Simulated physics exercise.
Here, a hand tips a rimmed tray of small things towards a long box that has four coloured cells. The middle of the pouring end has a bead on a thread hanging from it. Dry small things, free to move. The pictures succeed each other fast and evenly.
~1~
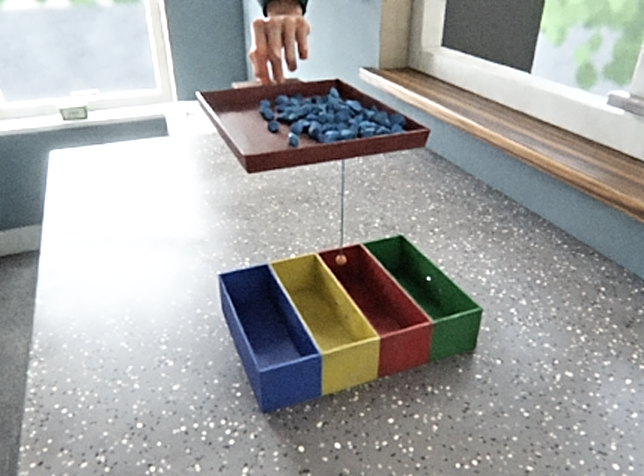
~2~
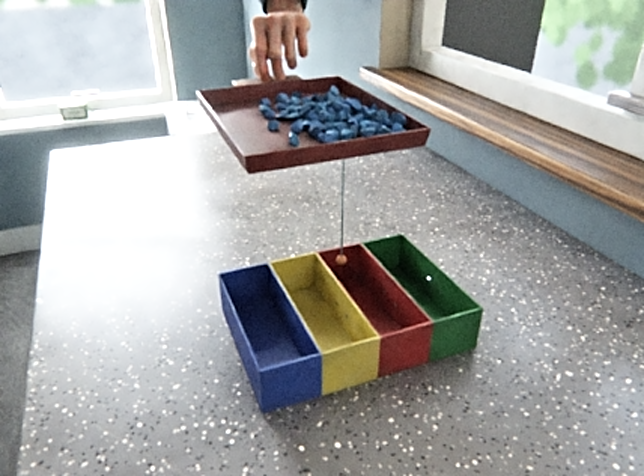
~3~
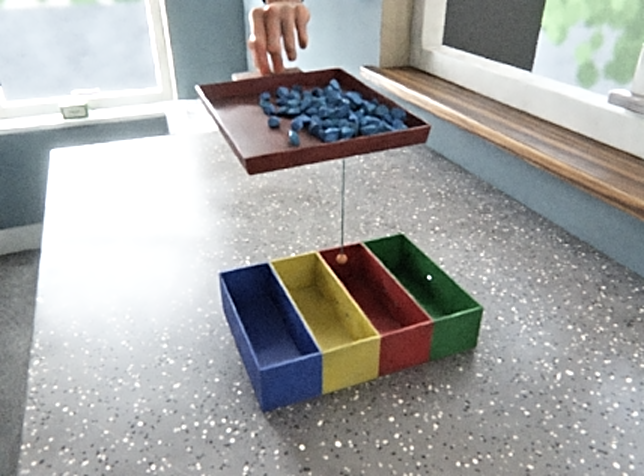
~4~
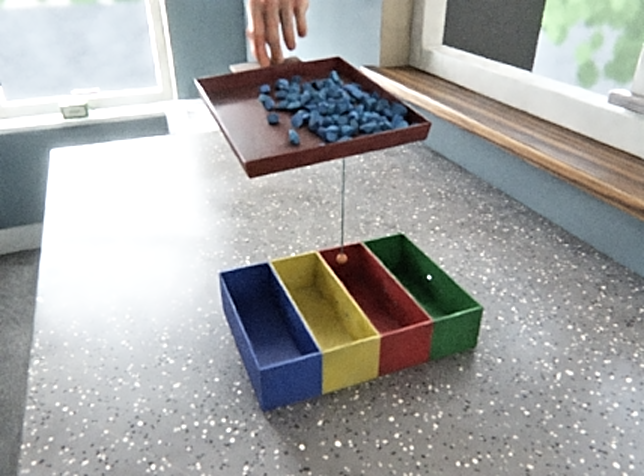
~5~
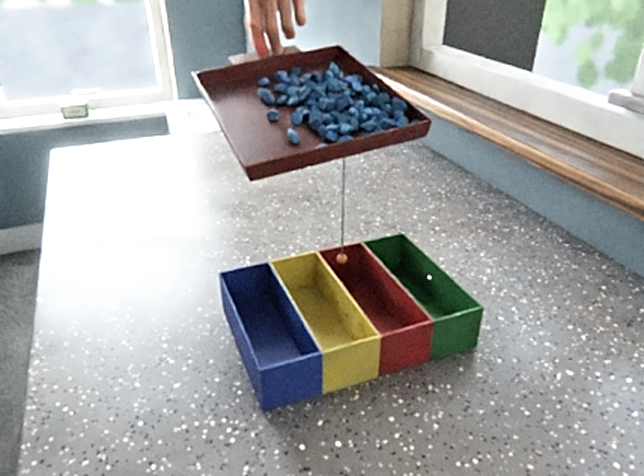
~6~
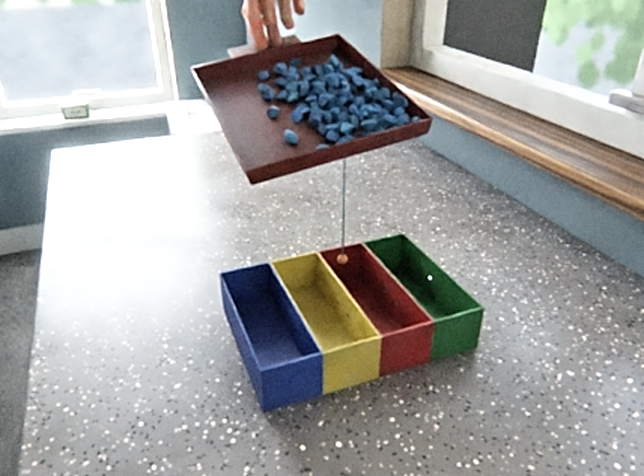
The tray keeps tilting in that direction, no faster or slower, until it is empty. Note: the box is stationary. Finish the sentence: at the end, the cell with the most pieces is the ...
... Blue one.
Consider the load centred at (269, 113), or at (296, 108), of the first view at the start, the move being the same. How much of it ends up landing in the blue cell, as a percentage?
In order, 80 % then 70 %.
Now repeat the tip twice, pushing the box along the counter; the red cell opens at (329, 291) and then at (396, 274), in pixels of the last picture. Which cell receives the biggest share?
The first placing favours the yellow cell, while the second favours the cell in blue.
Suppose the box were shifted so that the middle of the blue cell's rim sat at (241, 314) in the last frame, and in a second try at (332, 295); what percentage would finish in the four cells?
Close to 100 in a hundred, followed by close to 10 in a hundred.
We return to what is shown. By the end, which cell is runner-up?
Rank 2: The yellow cell.
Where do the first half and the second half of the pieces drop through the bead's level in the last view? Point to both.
For the early half I get (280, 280), and for the late half (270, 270).
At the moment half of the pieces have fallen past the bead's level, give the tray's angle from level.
Tilt: Around 100 degrees.
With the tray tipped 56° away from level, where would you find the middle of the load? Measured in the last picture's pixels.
Somewhere about (300, 122).
Just after the last frame, tray tipped steeply; every one on the tray.
A moment on, tray tipped right over; roughly two thirds on the tray; roughly a quarter in the blue cell; about a tenth in the yellow cell; about a tenth falling or outside the box.
Further on, tray tipped past a quarter turn; roughly two thirds in the blue cell; roughly a quarter in the yellow cell; just a few falling or outside the box.
When it is over, tray tipped past a quarter turn; roughly two thirds in the blue cell; roughly a quarter in the yellow cell; not one in the red cell; not one in the green cell; just a few outside the box.
